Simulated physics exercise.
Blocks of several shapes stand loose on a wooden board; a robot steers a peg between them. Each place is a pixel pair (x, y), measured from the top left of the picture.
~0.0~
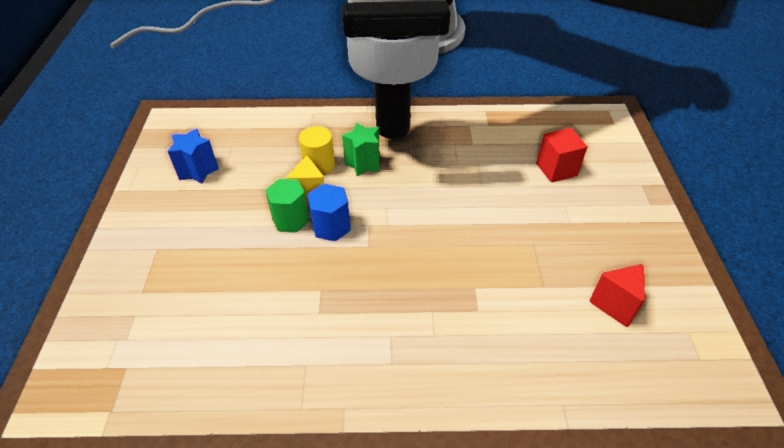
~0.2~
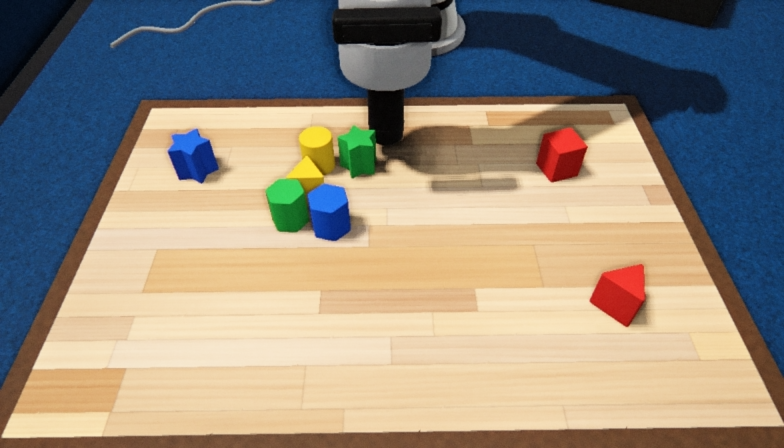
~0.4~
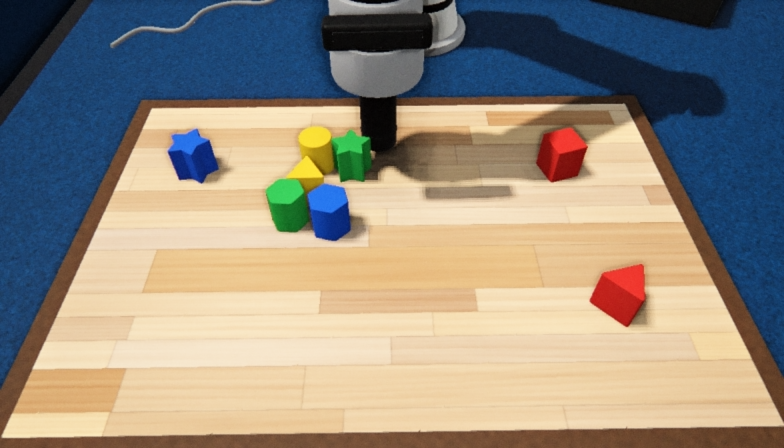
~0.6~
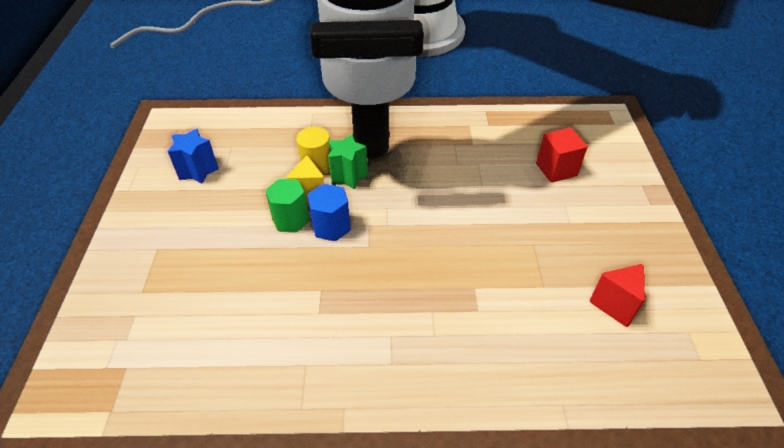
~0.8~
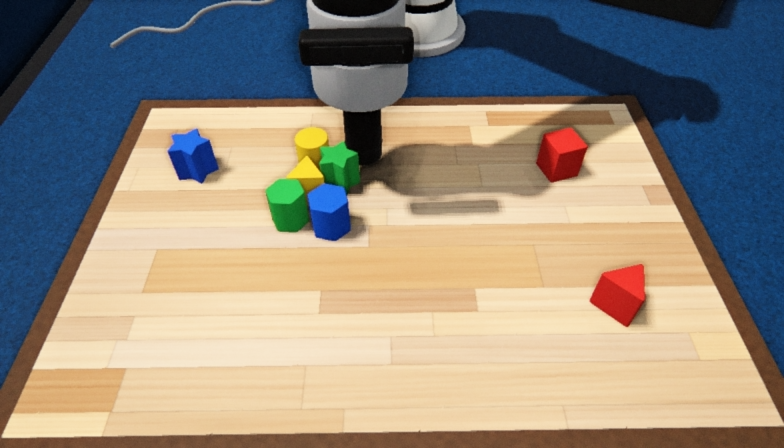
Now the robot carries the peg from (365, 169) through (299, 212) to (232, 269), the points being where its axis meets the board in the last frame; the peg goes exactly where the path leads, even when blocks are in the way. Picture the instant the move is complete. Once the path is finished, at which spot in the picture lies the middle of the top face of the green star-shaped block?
When the path ends, it will be at (182, 252).
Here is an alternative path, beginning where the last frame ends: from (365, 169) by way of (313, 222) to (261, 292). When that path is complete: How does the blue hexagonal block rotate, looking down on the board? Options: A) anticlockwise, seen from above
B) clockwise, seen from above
The one that fits is A, anticlockwise, seen from above.
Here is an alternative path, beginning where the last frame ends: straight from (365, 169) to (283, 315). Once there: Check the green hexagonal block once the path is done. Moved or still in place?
Displaced, by a centimetre or more.
What follows on the original path. One third of the way, peg at (319, 182); green hexagonal block at (261, 205), turned 60° anticlockwise; yellow triangle at (258, 178), turned 30° clockwise; green star-shaped block at (287, 182).
Two thirds of the way, peg at (273, 215); green hexagonal block at (214, 238), turned 80° anticlockwise; yellow triangle at (226, 186), turned 65° clockwise; green star-shaped block at (235, 213).
At the end, peg at (227, 255); green hexagonal block at (156, 279), turned 70° anticlockwise; yellow triangle at (226, 186), turned 65° clockwise; yellow circular block in place; blue hexagonal block in place; green star-shaped block at (182, 252), turned 15° clockwise.
